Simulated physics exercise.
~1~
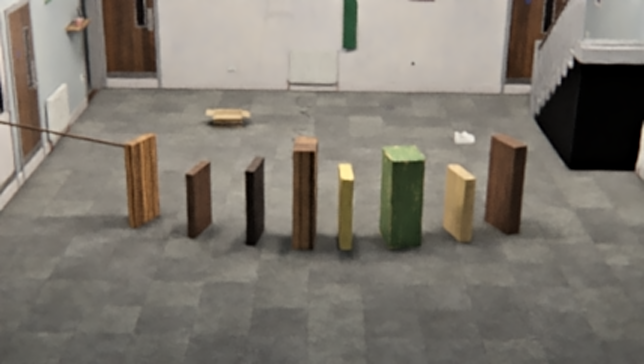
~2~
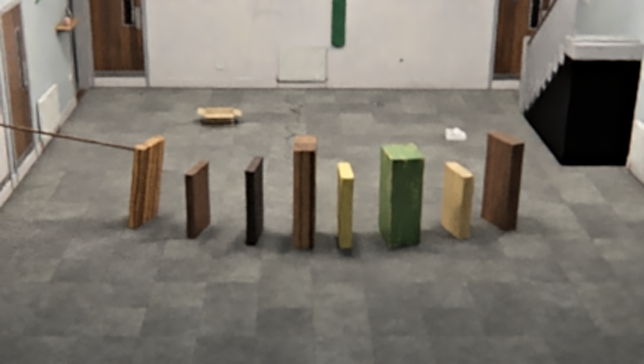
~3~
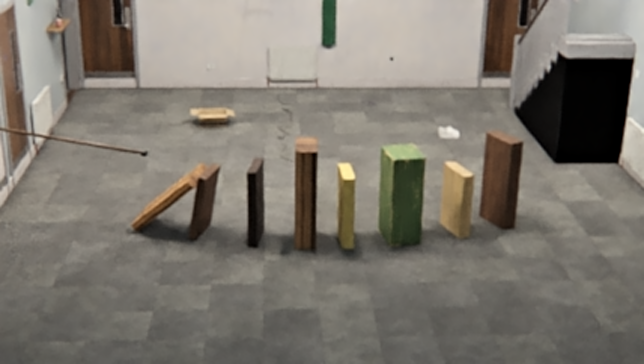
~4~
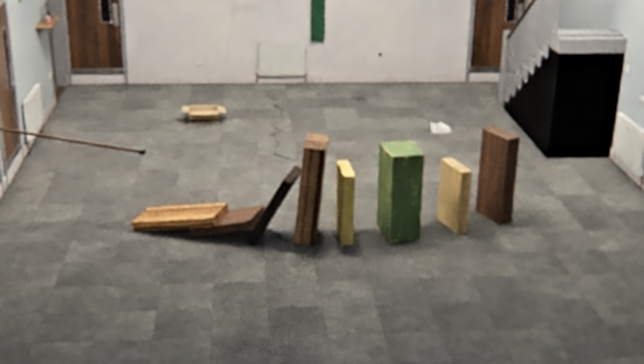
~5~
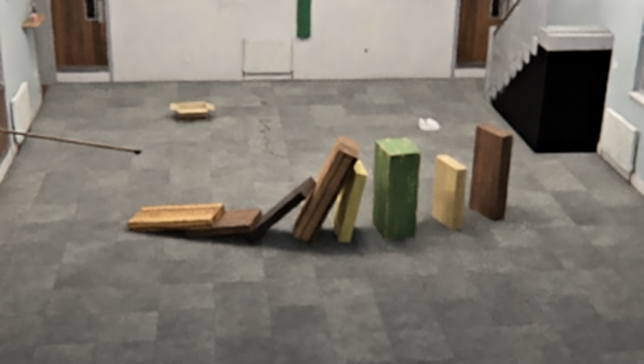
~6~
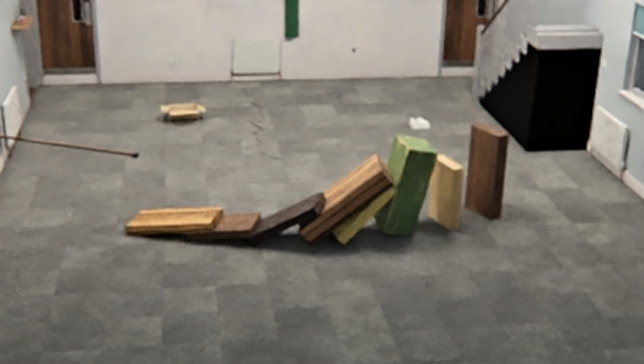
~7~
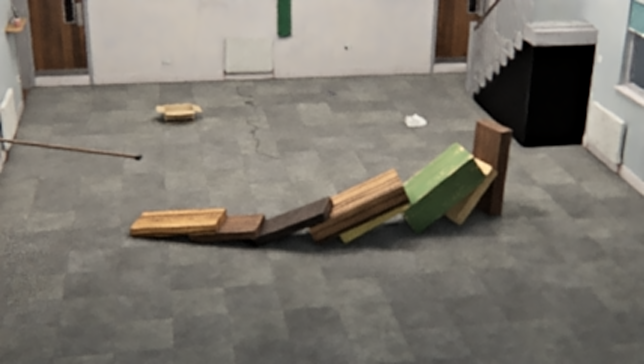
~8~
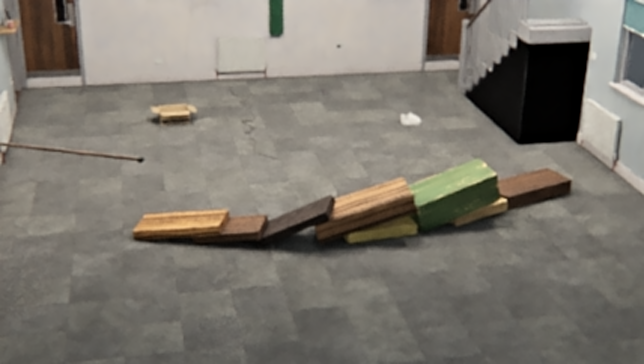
Eight upright wooden boards toppling in turn from left to right after a pole tips the first, all ending down in an overlapping row.
